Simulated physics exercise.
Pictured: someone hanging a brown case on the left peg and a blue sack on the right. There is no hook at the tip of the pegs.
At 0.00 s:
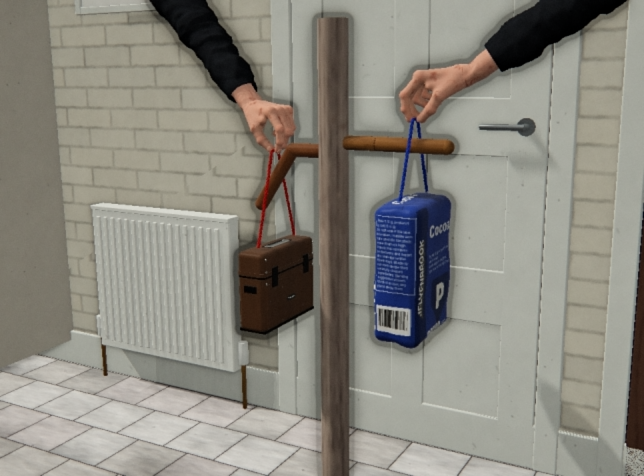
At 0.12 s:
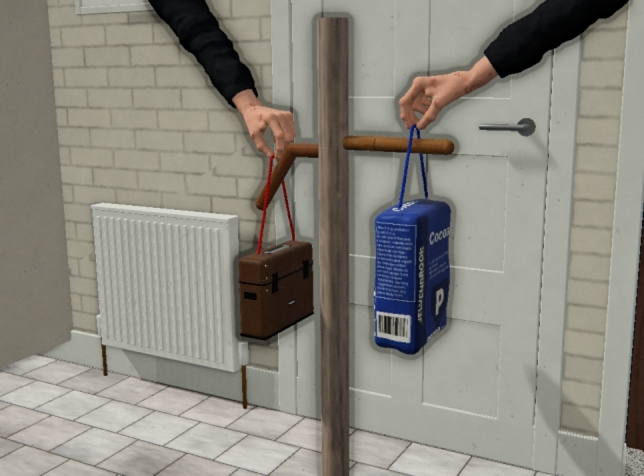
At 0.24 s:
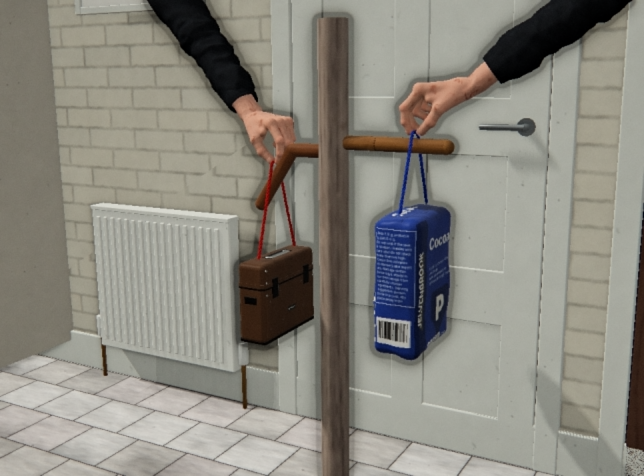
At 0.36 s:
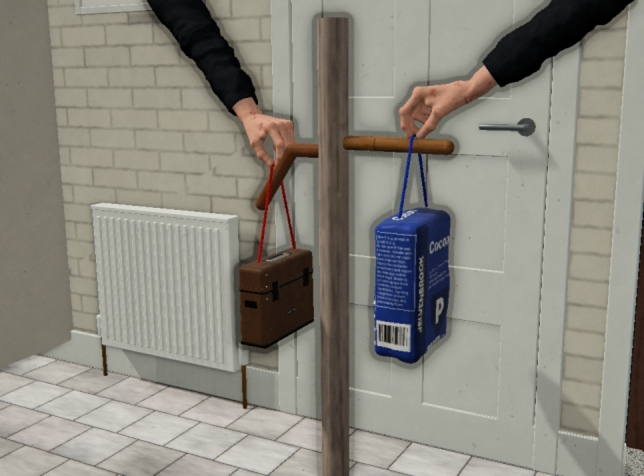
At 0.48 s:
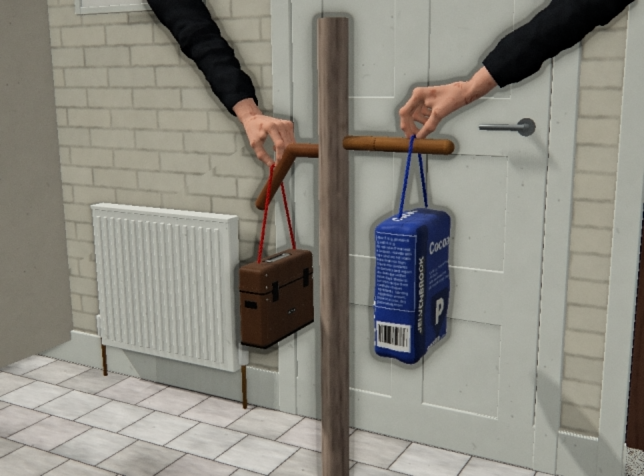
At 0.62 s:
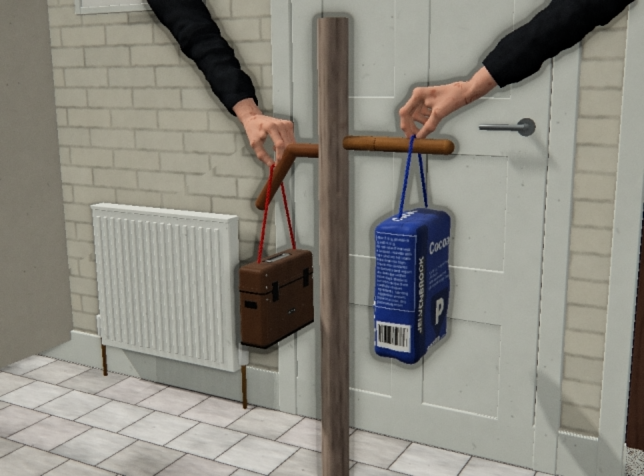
In a tiled hallway with a radiator and a door, two hands lowered a brown case and a blue sack slightly by their cords beside a post's wooden pegs, then kept them nearly still.
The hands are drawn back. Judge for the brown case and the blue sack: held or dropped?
One by one: The brown case is no longer hanging, the blue sack is still hanging.
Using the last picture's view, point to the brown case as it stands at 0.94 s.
At that moment it is close to (281, 430).
By 0.94 s, brown case falling near (281, 430); blue sack on its peg near (412, 285).
By 1.20 s, brown case on the floor; blue sack on its peg near (412, 286).
When it is over, brown case on the floor; blue sack on its peg near (412, 285). The brown case slips off its peg and the blue sack holds on.
